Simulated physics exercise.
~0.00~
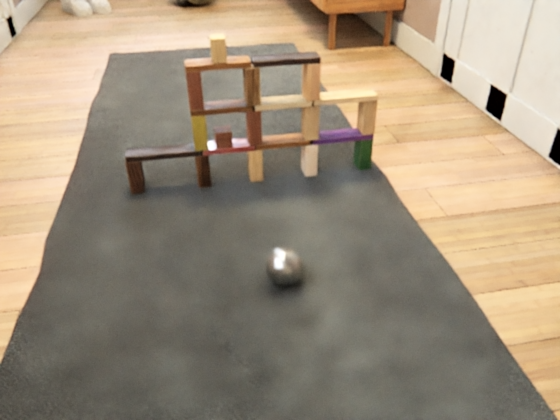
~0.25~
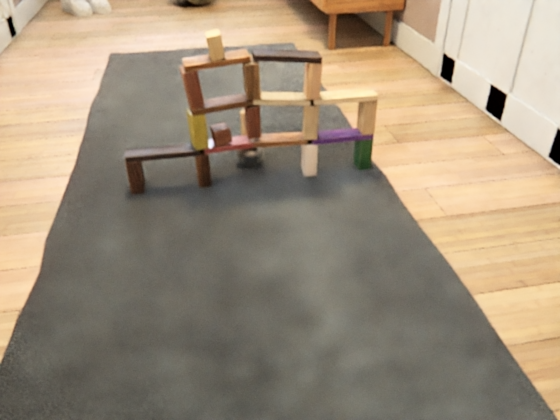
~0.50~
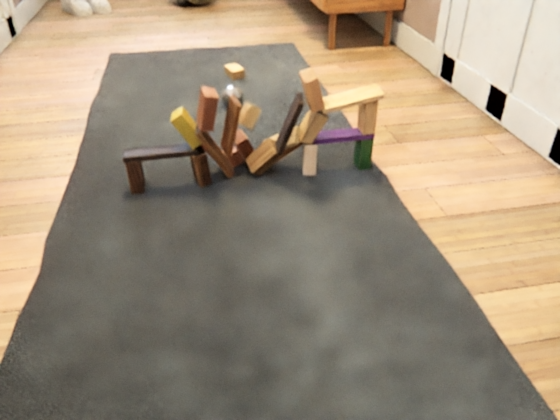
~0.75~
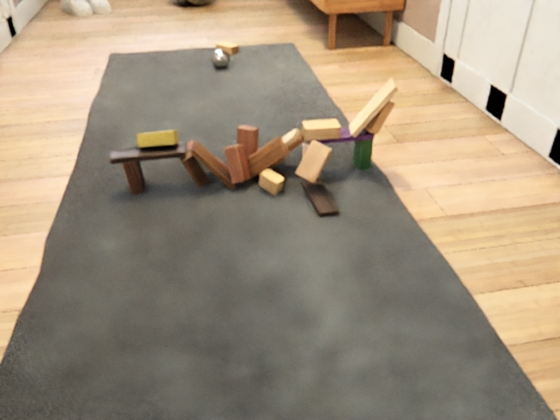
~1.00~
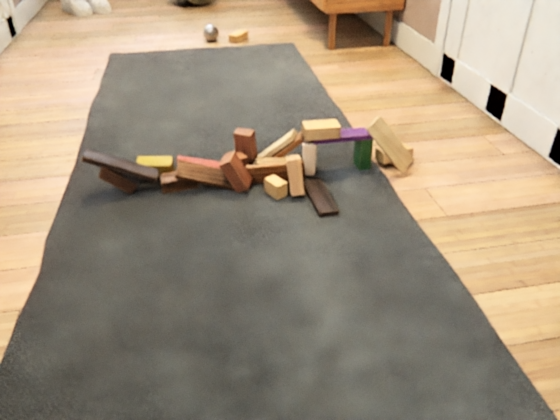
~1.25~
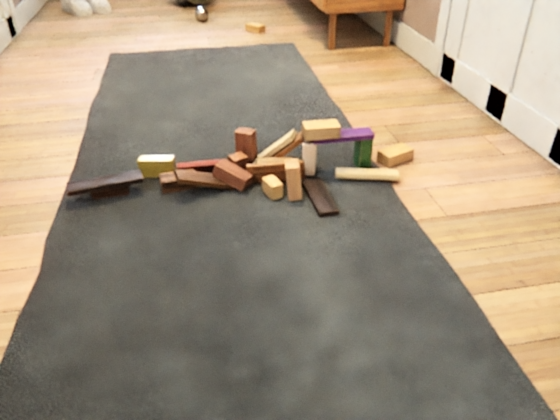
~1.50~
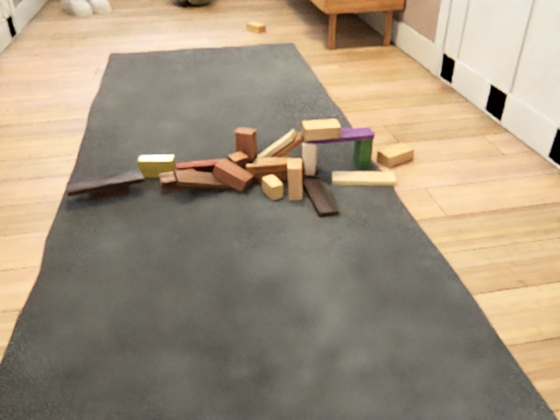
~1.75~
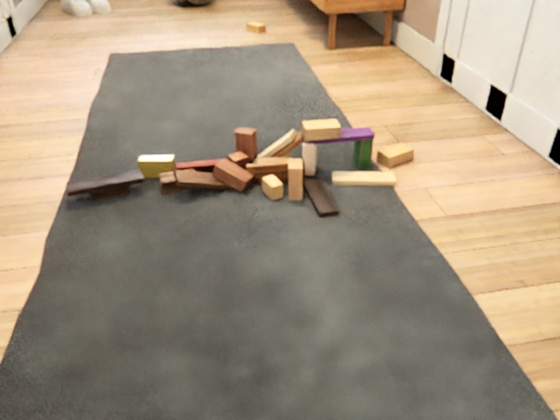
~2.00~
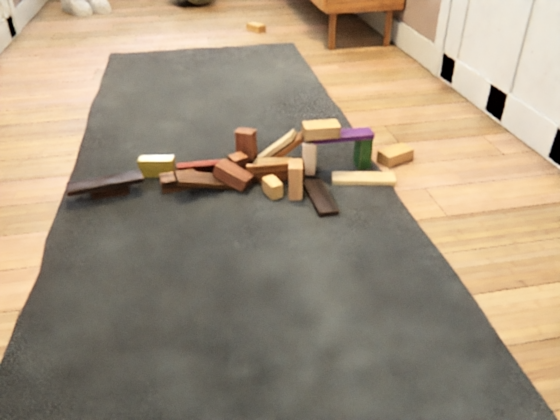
A three-storey structure of loose wooden blocks stands across a long dark grey mat on a pale wood floor, seen from the front and slightly above, with a yellow post at left, a purple plank and green post at right, and a small block on top. A shiny steel ball rolls away from the viewer into a bottom post near the middle. The upper levels lean, then collapse inward as the ball passes through. The yellow post tips onto its side, and the dark plank at left drops. The ball rolls off beyond the mat, leaving scattered blocks beside the standing green post and purple plank.
